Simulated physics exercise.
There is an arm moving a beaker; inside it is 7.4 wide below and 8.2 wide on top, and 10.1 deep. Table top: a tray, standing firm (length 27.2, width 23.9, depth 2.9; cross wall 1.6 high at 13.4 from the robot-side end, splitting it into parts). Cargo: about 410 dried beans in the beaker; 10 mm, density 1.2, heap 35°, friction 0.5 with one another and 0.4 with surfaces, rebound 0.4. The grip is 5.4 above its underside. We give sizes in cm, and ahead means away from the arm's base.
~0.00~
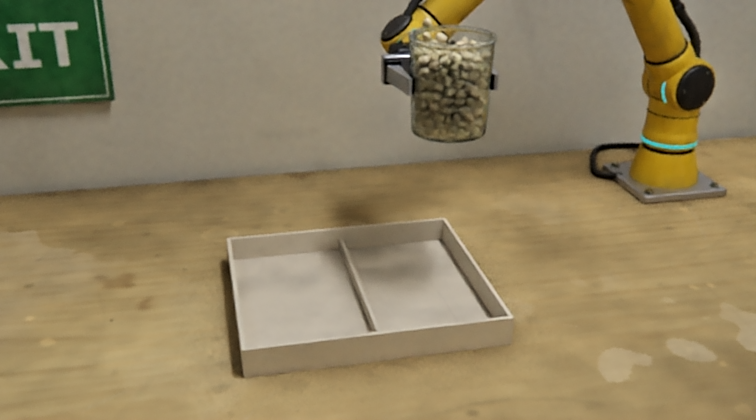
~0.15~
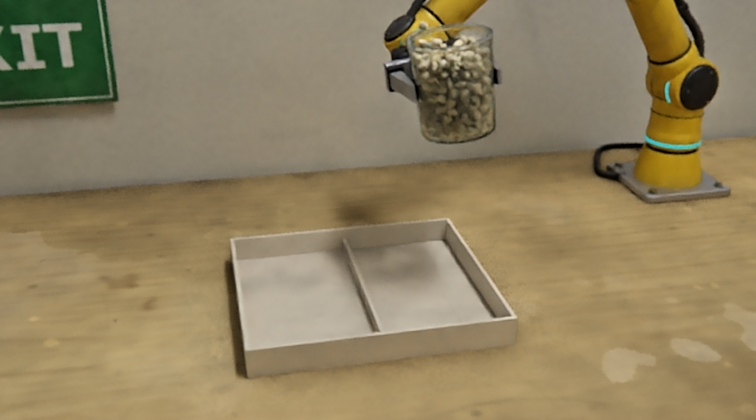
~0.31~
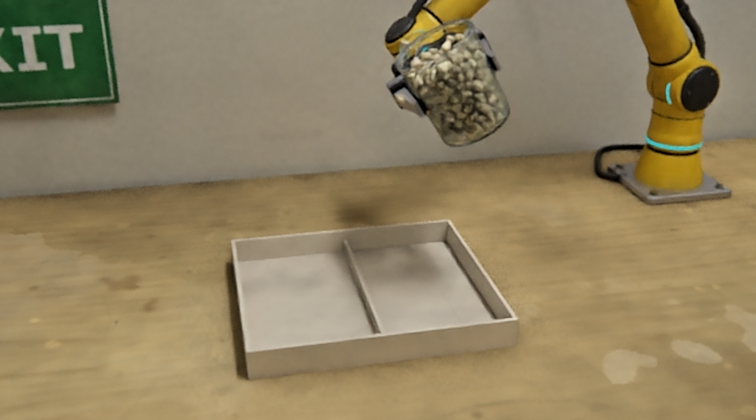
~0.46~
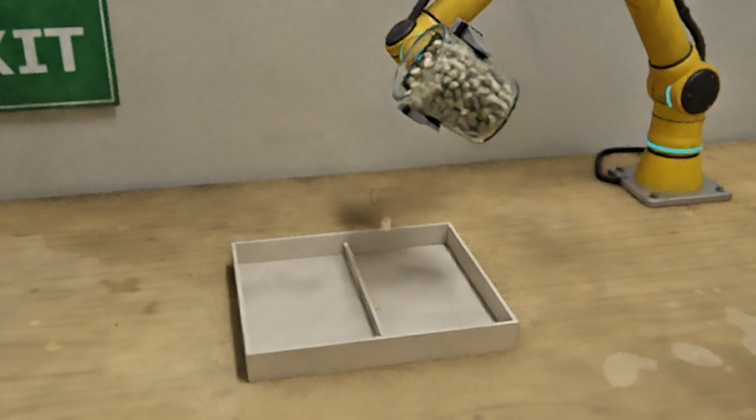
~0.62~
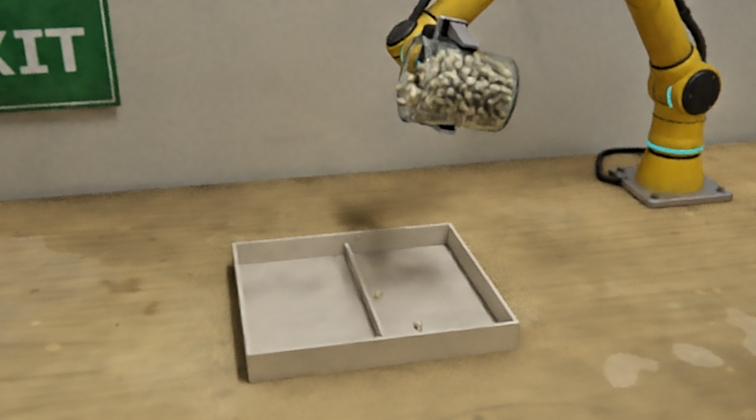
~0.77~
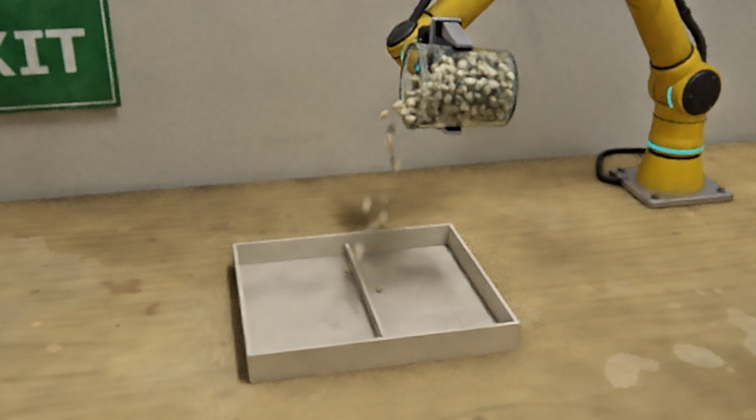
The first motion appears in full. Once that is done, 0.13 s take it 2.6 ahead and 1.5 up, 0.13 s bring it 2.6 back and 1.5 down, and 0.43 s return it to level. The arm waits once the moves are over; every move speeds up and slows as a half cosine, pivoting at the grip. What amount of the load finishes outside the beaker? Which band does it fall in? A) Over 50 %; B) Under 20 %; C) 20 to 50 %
(C) 20 to 50 %.
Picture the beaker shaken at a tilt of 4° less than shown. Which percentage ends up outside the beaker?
I'd put it at around 25 per cent.
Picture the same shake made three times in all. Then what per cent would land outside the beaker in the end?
That would give close to 70 percent.
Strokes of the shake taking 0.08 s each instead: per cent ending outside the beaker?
Roughly 75 in a hundred.
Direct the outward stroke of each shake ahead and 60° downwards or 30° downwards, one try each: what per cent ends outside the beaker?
Near 10 and 20 percent respectively.
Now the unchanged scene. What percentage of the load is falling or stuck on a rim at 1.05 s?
I'd reckon close to 19 per cent.
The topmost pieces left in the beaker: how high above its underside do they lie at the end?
I'd say near 8.5 cm from the bottom.
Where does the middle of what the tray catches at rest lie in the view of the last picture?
It sits close to (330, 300).
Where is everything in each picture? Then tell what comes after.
Beaker middle at (450, 85), level; upper third of the load around (452, 63), from x 420 to 485, top at y 20; 412 in the beaker, in the first frame.
Beaker middle at (454, 85), tilted 8° forward; upper third of the load around (453, 63), from x 415 to 490, top at y 25, in the second frame.
Beaker middle at (456, 86), tilted 29° forward; upper third of the load around (454, 67), from x 400 to 500, top at y 40; 409 in the beaker, 3 in flight or on a rim, in the third frame.
Beaker middle at (458, 88), tilted 56° forward; upper third of the load around (455, 71), from x 375 to 510, top at y 45; 409 in the beaker, 1 in the robot-side part, 2 in flight or on a rim, in the fourth frame.
Beaker middle at (459, 87), tilted 77° forward; upper third of the load around (461, 70), from x 355 to 510, top at y 55; 409 in the beaker, 3 in the robot-side part, in the fifth frame.
Beaker middle at (459, 87), tilted 85° forward; upper third of the load around (469, 73), from x 350 to 510, top at y 55; 397 in the beaker, 2 in the robot-side part, 1 in the far-side part, 12 in flight or on a rim, in the sixth frame.
By 1.05 s, tilted 85° forward, highest piece 27 above the table; 311 in the beaker, 14 in the far-side part, 8 in the robot-side part, 79 in flight or on a rim.
By 1.32 s, tilted 20° forward, highest piece 29 above the table; 270 in the beaker, 99 in the far-side part, 36 in the robot-side part, 1 on the table or floor, 6 in flight or on a rim.
By 1.66 s, level, highest piece 28 above the table; 270 in the beaker, 105 in the far-side part, 36 in the robot-side part, 1 on the table or floor.
By 2.71 s, level, highest piece 28 above the table; 270 in the beaker, 105 in the far-side part, 36 in the robot-side part, 1 on the table or floor.
Final count, 270 in the beaker, 105 in the far-side part, 36 in the robot-side part, 1 on the table or floor. That is 34 % outside the beaker.
